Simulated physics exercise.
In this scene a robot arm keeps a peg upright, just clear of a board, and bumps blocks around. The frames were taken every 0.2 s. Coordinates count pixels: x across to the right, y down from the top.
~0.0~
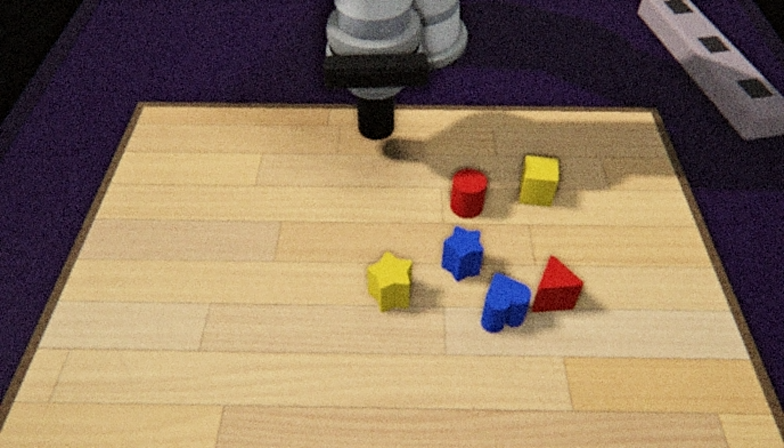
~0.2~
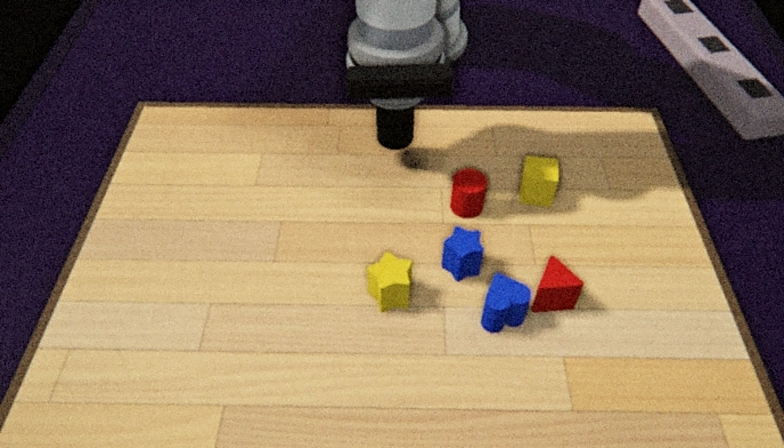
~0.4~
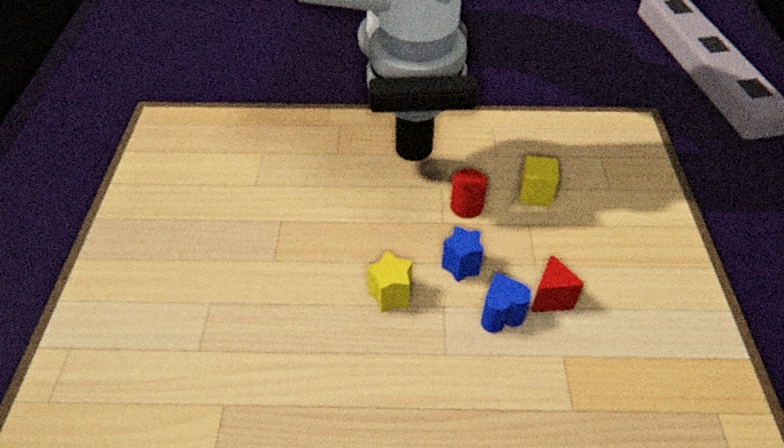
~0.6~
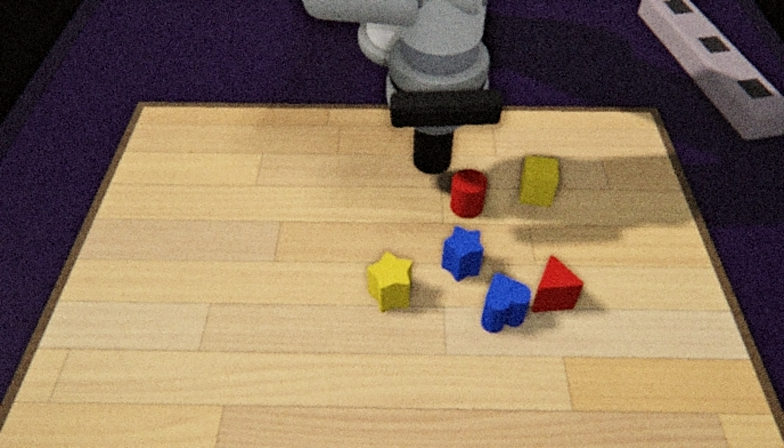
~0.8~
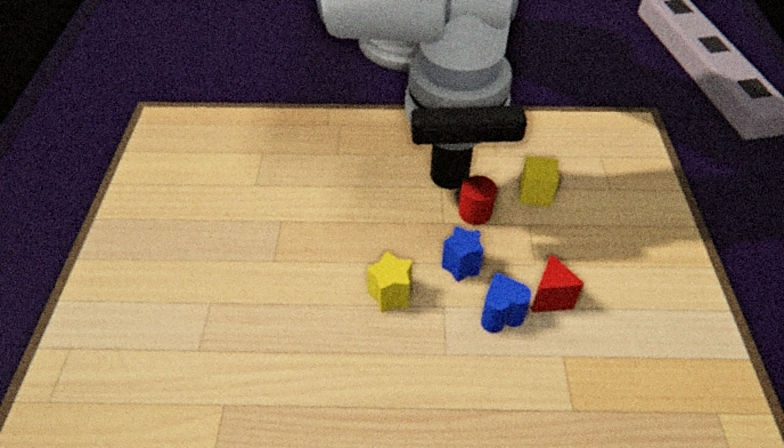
A robot arm moves its black peg right and toward the viewer, nudging the red cylinder slightly.
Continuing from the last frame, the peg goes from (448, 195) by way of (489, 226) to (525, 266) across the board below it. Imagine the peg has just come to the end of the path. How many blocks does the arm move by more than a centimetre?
My answer is one.
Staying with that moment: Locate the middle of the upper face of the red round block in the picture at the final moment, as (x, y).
The centre of its top face lies at (573, 246).
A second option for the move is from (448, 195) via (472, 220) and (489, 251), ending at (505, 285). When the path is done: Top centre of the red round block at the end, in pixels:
Top centre: (541, 236).
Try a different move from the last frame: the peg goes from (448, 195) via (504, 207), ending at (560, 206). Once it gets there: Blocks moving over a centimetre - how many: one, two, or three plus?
Moved: Exactly two.
On the path given first. One third of the way, peg (478, 198); red round block (511, 208).
Two thirds of the way, peg (506, 221); red round block (544, 228).
At the end, peg (530, 249); red round block (573, 246); red triangular piece unmoved.
